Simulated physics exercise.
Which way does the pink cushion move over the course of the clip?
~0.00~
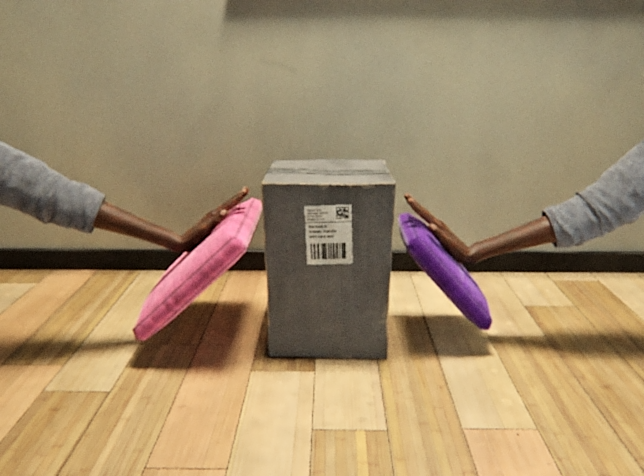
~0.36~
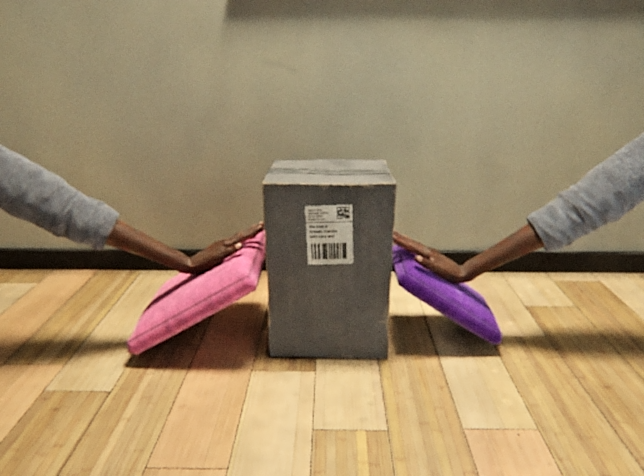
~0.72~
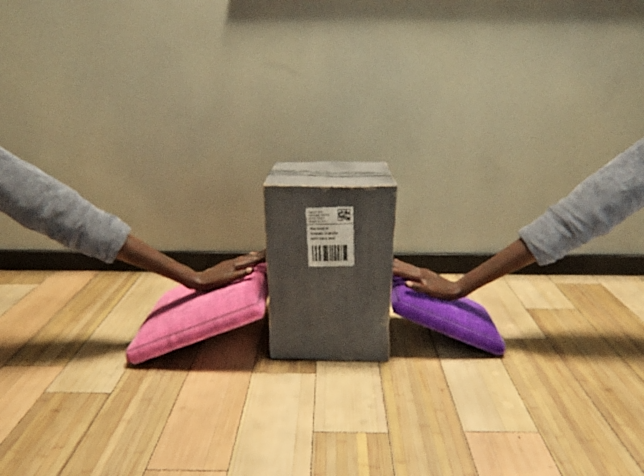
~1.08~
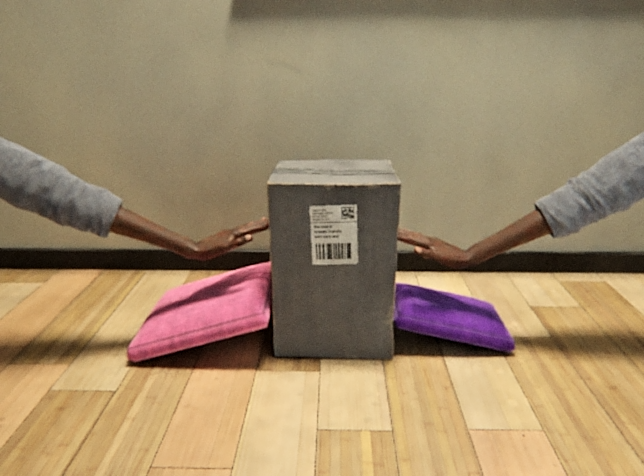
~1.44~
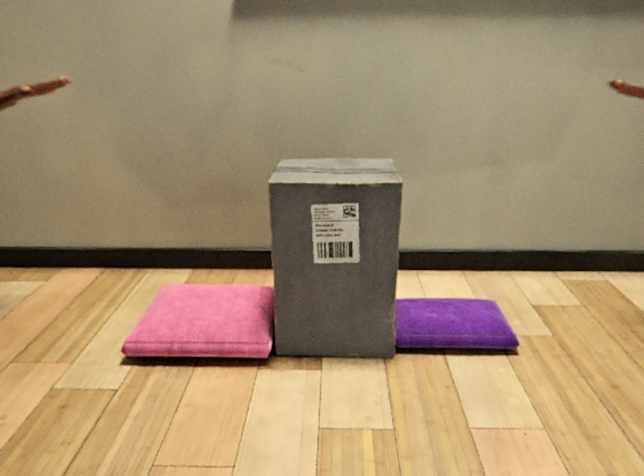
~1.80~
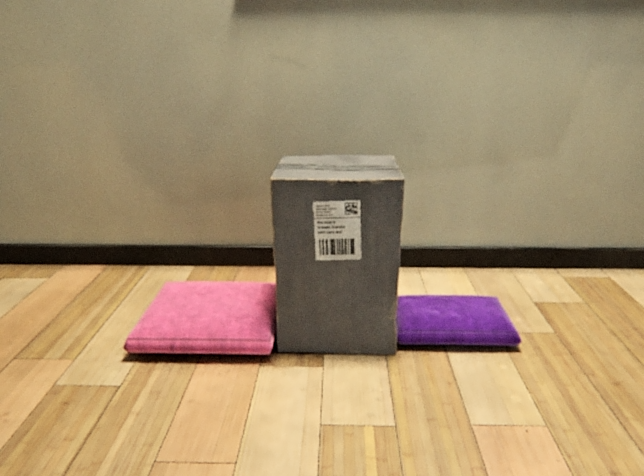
The pink cushion moves down, sinking along the left side of the grey box until it lies flat on the floor.
